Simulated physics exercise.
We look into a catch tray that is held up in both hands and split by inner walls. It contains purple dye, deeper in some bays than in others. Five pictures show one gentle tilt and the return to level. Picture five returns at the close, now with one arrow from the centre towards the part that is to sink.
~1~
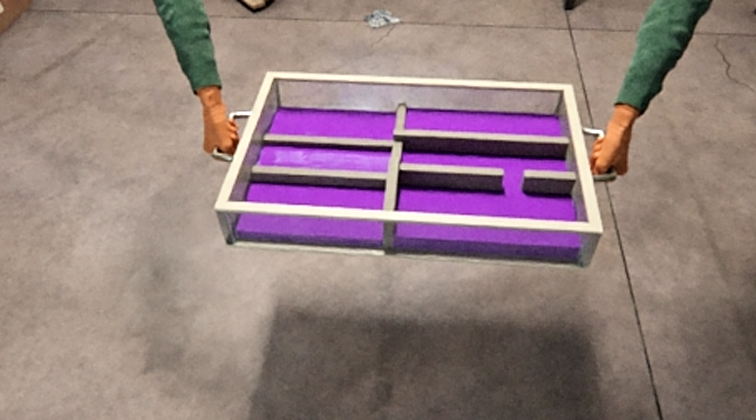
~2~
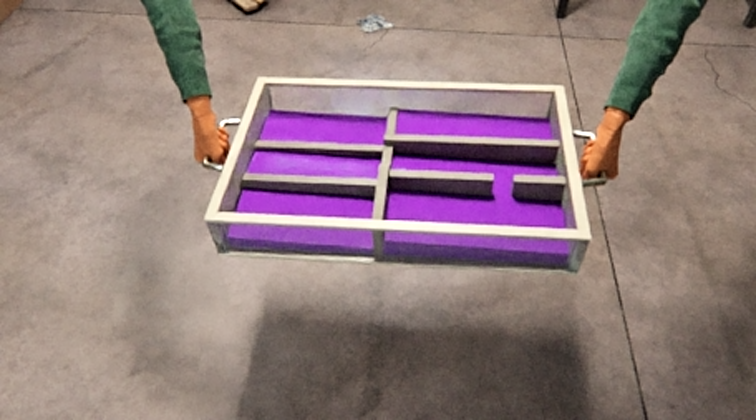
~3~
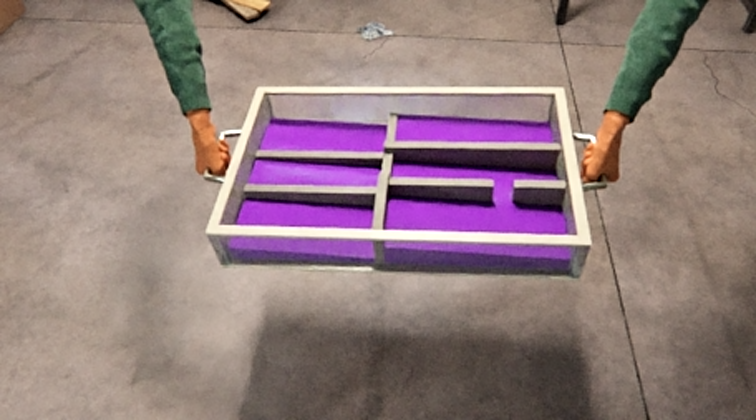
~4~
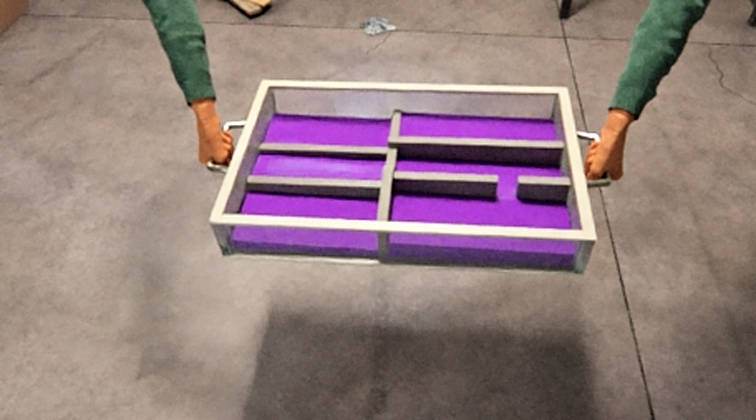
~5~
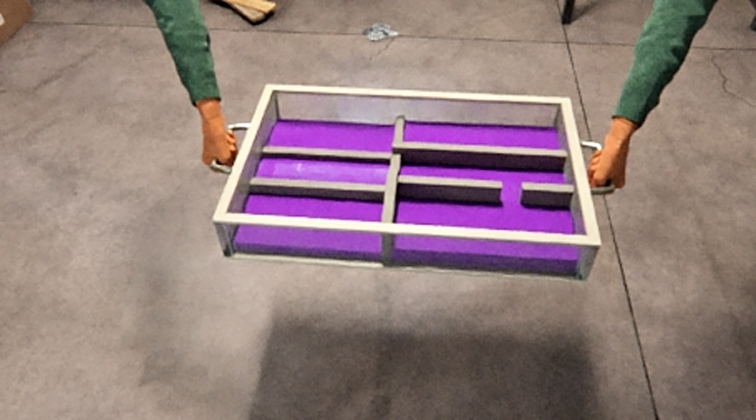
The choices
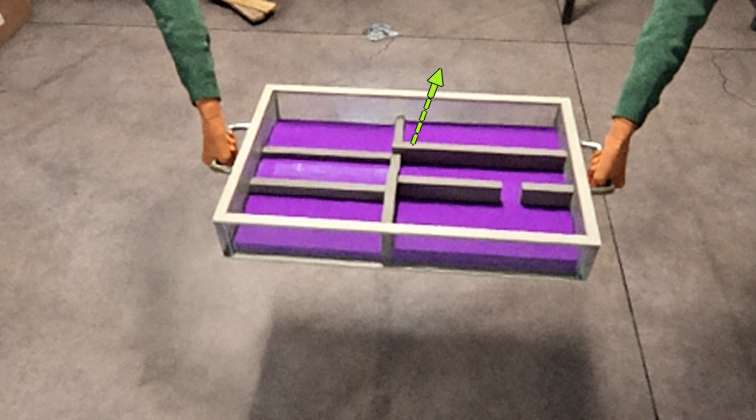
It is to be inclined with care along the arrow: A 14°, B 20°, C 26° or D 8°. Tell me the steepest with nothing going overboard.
B is the one.
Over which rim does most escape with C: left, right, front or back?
Over the back one.
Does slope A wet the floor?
No, not at all.
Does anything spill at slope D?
No, not at all.
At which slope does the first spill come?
Slope C.
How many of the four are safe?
Three.
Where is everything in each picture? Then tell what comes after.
The tray is level; deepest in the back right bay, at (480, 130), shallowest in the front left, in the first frame.
Tipped about 3° down to the front left; no wall is crossed, in the second frame.
Tipped about 5° down to the front left; liquid runs over the wall between the back left and back right bays, in the third frame.
Tipped about 2° down to the front left; no wall is crossed, in the fourth frame.
The tray is level; deepest in the back right bay, at (478, 142), shallowest in the front left, in the fifth frame.
The arrow ends at (438, 74).
If A is chosen, nothing spills; the centre right bay holds the most.
If B is chosen, nothing spills; the back right bay holds the most.
If C is chosen, about 6 % goes over the rim.
If D is chosen, nothing spills; the back right bay holds the most.
